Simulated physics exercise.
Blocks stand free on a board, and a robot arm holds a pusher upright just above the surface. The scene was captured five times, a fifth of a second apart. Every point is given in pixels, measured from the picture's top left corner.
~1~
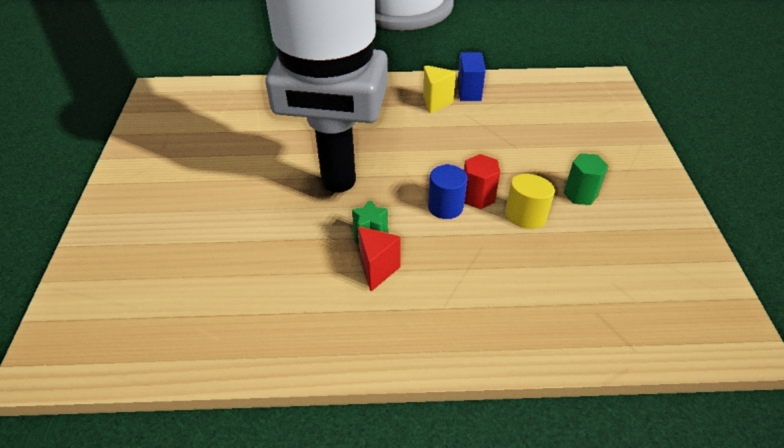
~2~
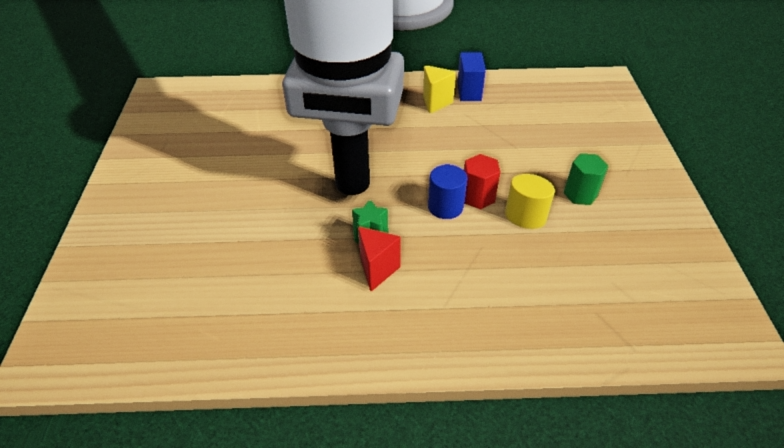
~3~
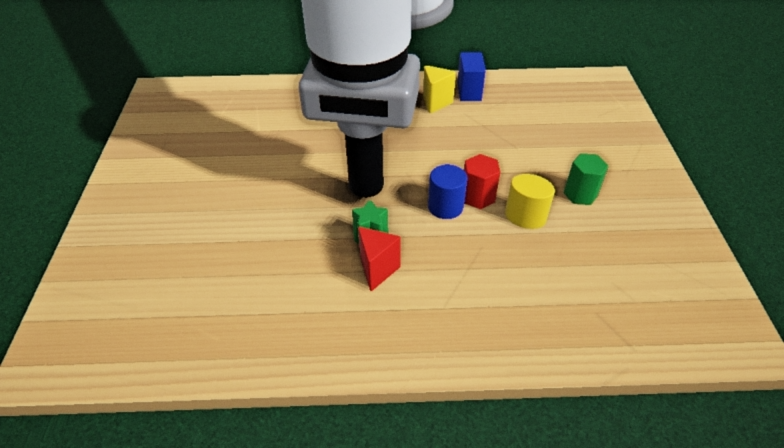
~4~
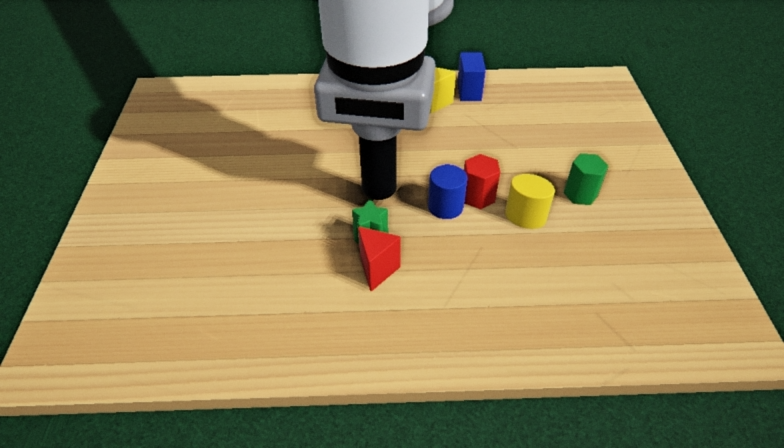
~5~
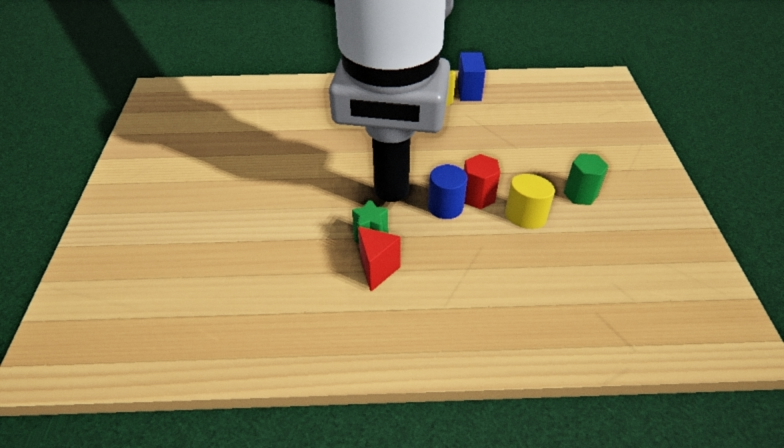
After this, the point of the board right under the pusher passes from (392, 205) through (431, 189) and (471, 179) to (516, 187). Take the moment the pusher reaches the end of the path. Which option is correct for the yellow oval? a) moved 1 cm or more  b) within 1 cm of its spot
I choose a.
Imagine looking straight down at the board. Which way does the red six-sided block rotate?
Clockwise from above.
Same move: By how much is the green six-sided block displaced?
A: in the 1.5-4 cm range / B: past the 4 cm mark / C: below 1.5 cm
Letter C.
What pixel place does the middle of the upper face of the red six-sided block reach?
The middle of its upper face should be somewhere near (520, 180).
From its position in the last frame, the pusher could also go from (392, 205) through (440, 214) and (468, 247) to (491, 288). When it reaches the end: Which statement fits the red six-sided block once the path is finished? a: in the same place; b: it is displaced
The correct letter is b.
On the path given first. One third of the way, pusher (432, 176); blue disc (460, 176); red six-sided block (492, 166), turned 30° anticlockwise.
Two thirds of the way, pusher (474, 166); blue disc (462, 176); red six-sided block (500, 168), turned 20° anticlockwise.
At the end, pusher (518, 174); green star block in place; blue disc (462, 176); red six-sided block (520, 180), turned 65° clockwise; yellow oval (543, 200), turned 45° anticlockwise; green six-sided block in place.
